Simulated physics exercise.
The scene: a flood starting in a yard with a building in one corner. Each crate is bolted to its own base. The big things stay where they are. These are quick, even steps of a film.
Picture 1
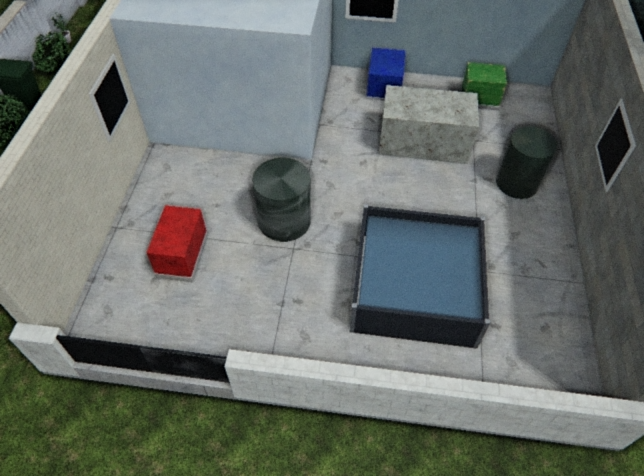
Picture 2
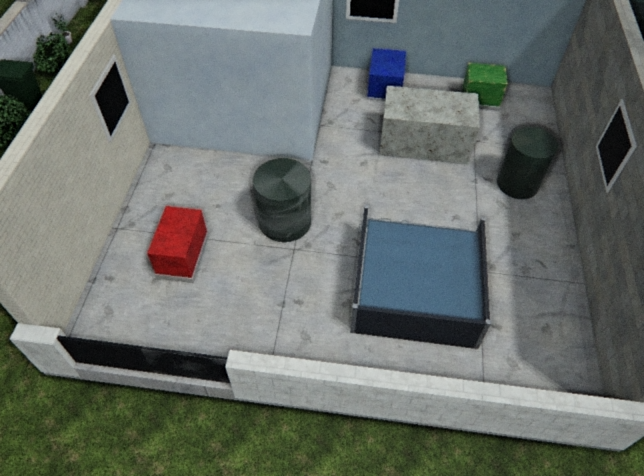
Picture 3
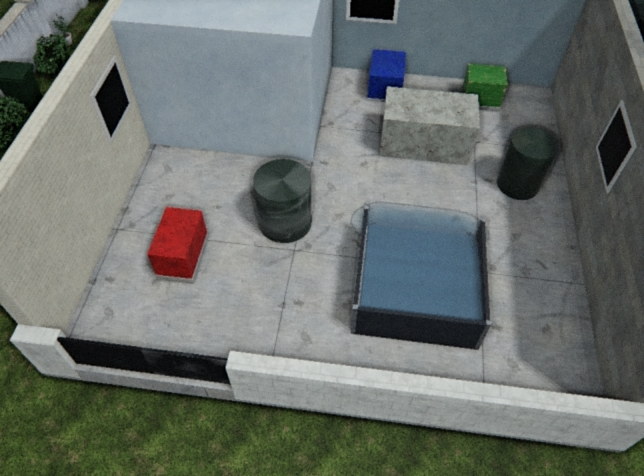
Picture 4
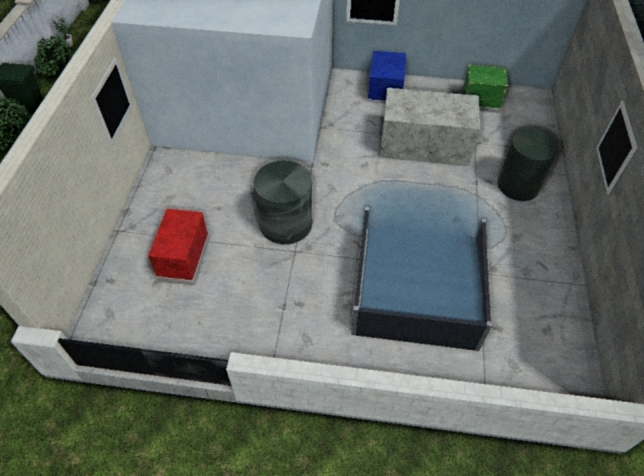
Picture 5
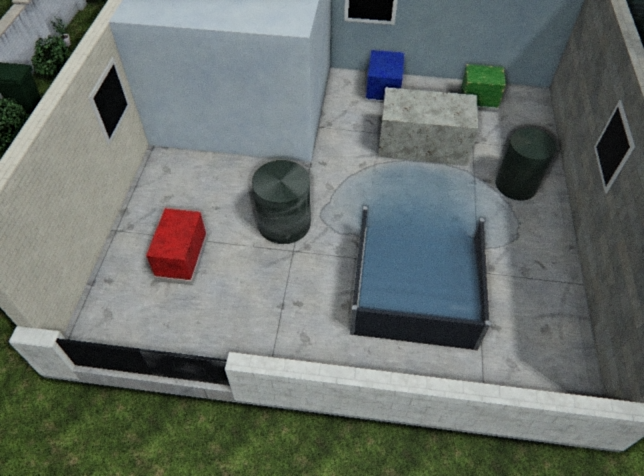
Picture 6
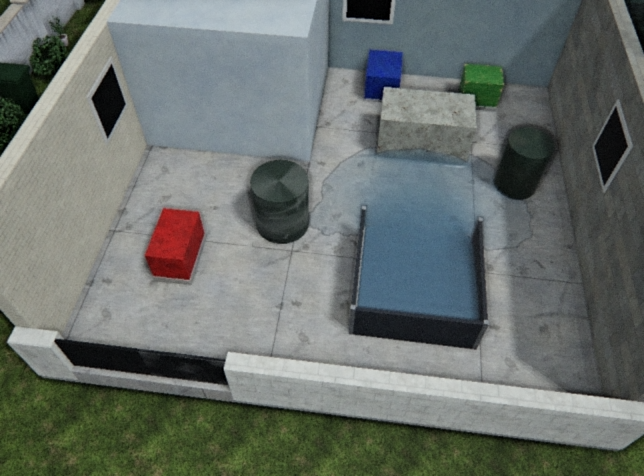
In a walled yard with a pale building in one corner, the far side of a water-filled tank opened, and water poured out and spread across the paving toward a pale stone block.
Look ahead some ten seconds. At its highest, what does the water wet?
In the end: The green crate is wetted; the red crate escapes dry; the blue crate is wetted.
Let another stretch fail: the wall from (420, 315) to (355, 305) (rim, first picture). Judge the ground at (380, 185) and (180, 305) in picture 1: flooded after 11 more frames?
In turn: No water, awash.
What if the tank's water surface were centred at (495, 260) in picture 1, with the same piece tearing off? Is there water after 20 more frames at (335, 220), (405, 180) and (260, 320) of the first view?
One after the other: Awash, under water, no water.
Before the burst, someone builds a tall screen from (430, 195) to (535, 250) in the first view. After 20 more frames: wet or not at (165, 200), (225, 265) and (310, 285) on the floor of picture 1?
One after the other: Flooded, dry, no water.
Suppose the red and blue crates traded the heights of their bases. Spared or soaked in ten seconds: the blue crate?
In short: The blue crate ends up wet.
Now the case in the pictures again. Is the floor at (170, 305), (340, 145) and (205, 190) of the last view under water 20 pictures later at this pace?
As listed: Free of water, flooded, covered.
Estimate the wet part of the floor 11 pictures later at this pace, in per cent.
I make it 35 per cent.
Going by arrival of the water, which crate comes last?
That is the one in red.
A moment on, water covers 25 % of the floor; the green crate water round its plinth, the red crate not reached, the blue crate water round its plinth.
Next, water covers 35 % of the floor; the green crate water round its plinth, the red crate not reached, the blue crate water round its plinth.
Then, water covers 55 % of the floor; the green crate water round its plinth, the red crate water round its plinth, the blue crate water round its plinth.
Later, water covers 75 % of the floor; the green crate water round its plinth, the red crate water round its plinth, the blue crate water round its plinth.
In the end, water covers 95 % of the floor; the green crate was topped, the red crate stayed above the water, the blue crate was topped.
